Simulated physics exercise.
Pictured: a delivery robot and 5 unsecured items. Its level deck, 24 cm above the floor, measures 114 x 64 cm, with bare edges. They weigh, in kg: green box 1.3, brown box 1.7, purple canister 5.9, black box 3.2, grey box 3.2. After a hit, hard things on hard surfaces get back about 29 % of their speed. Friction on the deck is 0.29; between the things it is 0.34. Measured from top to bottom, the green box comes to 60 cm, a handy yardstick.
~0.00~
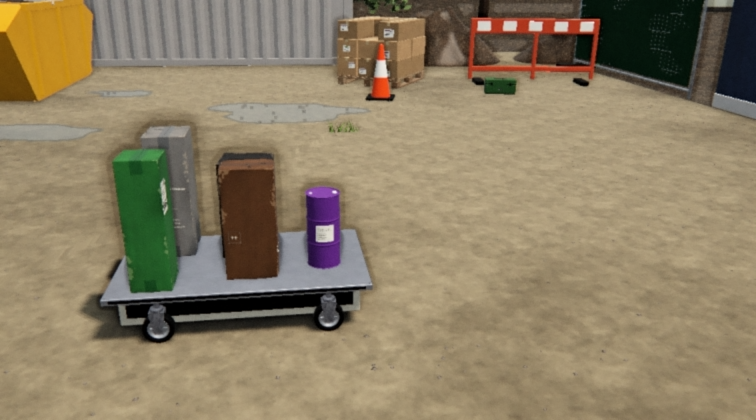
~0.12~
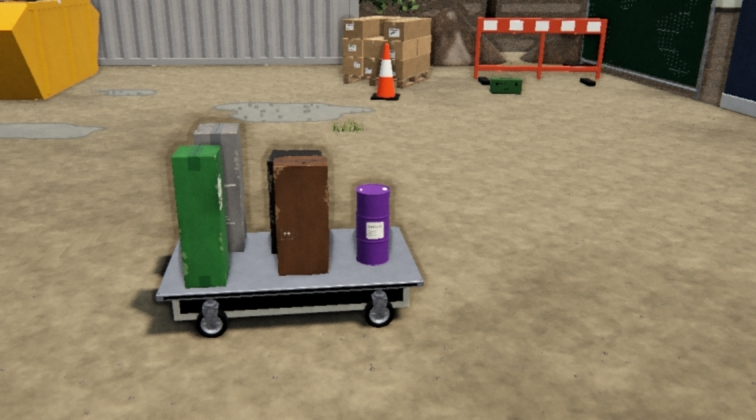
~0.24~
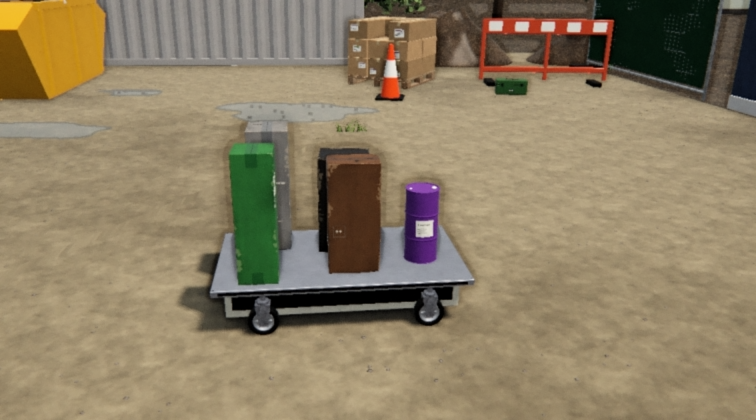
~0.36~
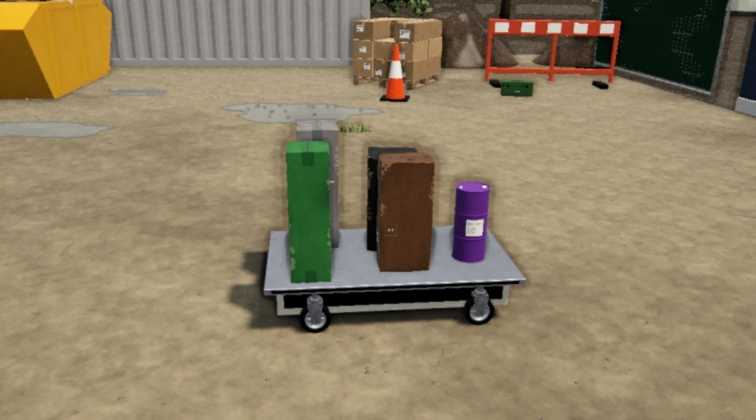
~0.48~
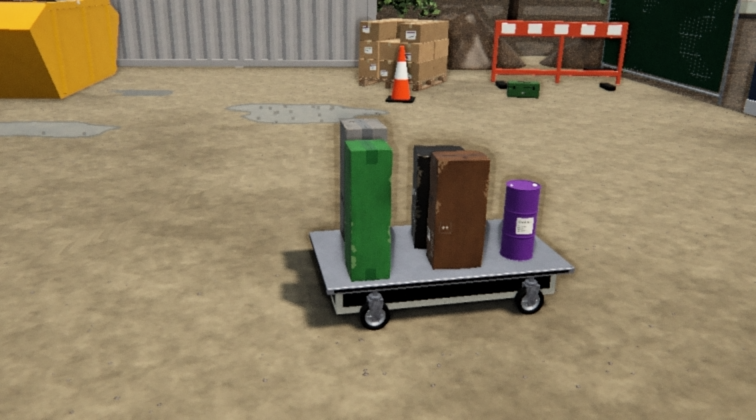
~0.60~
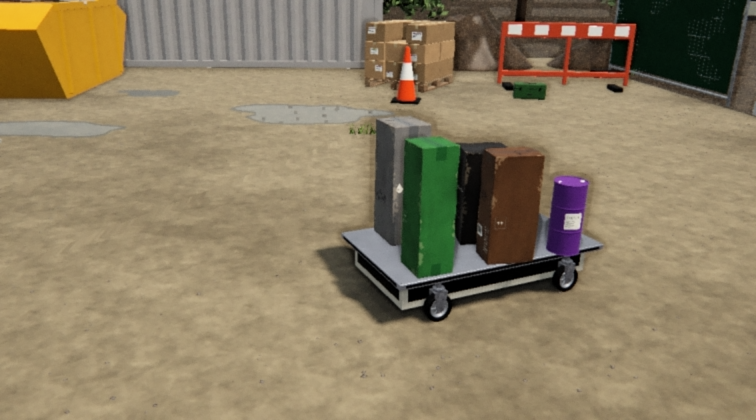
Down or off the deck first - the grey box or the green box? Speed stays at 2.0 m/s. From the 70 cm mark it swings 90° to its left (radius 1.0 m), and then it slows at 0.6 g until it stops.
It is the second one.
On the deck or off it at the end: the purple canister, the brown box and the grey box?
At the end the purple canister leaves its base, the brown box leaves its base and the grey box remains on its base.
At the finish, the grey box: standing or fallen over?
Here's what happens: The grey box never goes down.
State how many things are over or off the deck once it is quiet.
All told, 4.
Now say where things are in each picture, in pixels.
In the first picture, 0 cm covered; grey box (173, 191); green box (148, 221).
In the second picture, 24 cm covered; brown box (302, 216).
In the third picture, 48 cm covered; purple canister (421, 223).
In the fourth picture, 72 cm covered; brown box (404, 213); purple canister (471, 222).
In the fifth picture, 96 cm covered, turned 7°; purple canister (520, 220) slid 7 cm.
In the sixth picture, 120 cm covered, turned 20°; grey box (401, 180) slid 2 cm; green box (429, 207) slid 3 cm.
After 0.90 s, 180 cm covered, turned 55°; green box, brown box and purple canister now off the deck; grey box slid 10 cm near (471, 166); black box slid 42 cm.
After 1.10 s, 220 cm covered, turned 77°; black box now off the deck; grey box slid 17 cm near (493, 152).
After 1.50 s, 286 cm covered, turned 90°; grey box slid 28 cm near (487, 128).
By the end (2.3 s), off the deck, green box, brown box, purple canister and black box; not toppled but over 10 cm from the start, grey box. Seen from the same camera at the end, grey box near (479, 118), green box near (659, 248). Grey box was never lost; green box went at 0.82 s.
